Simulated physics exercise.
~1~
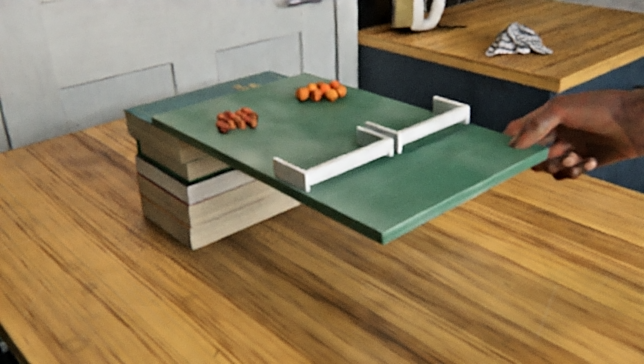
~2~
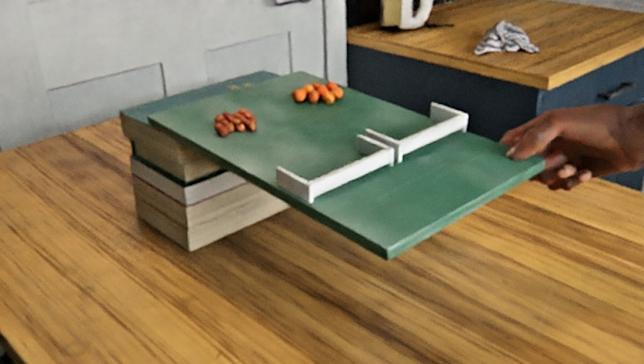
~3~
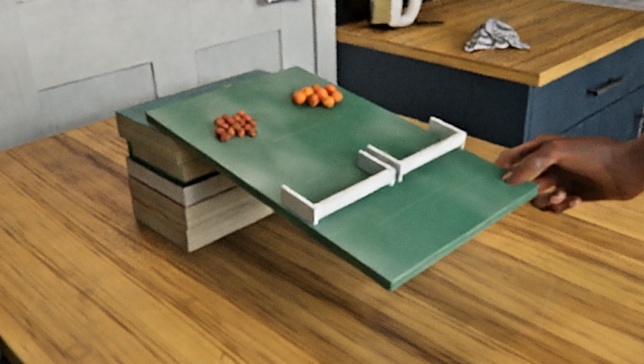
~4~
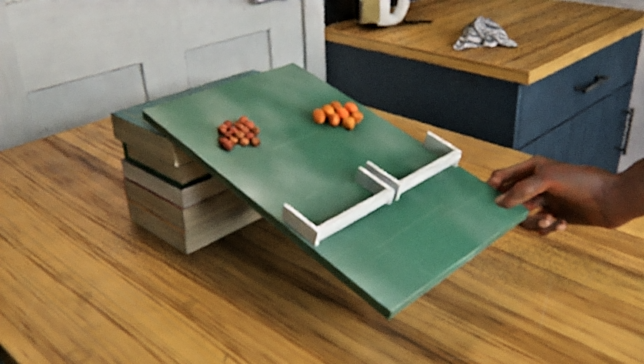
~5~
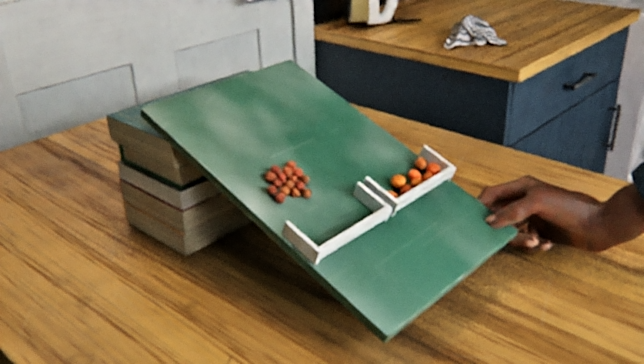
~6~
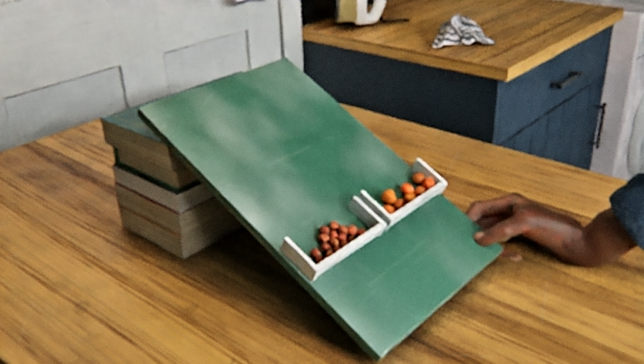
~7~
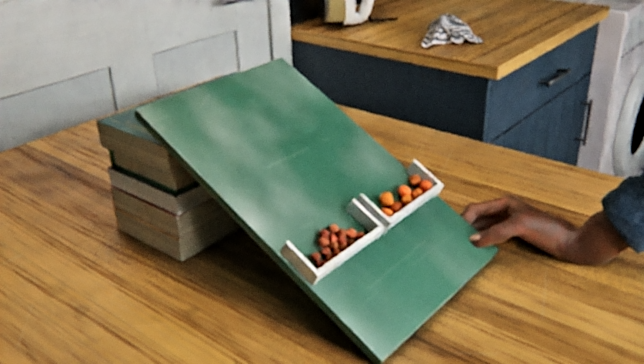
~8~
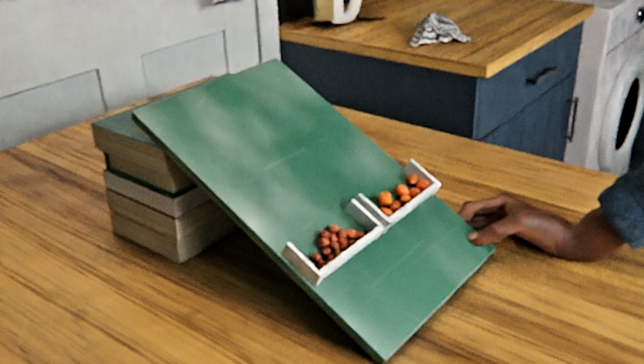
At first, a hand holds a green board nearly level, its far end resting on a stack of books on a wooden table, with reddish-brown pieces and orange pieces in two small piles above a pair of white raised strips. The hand slowly lowers its end, and the board tilts more steeply while both piles initially stay put. Then the orange pieces slide down and reach their strip, while the reddish ones follow behind. Soon those also come to rest against the nearer strip. The board settles against the table, with both groups held behind the strips and the hand still beside it.
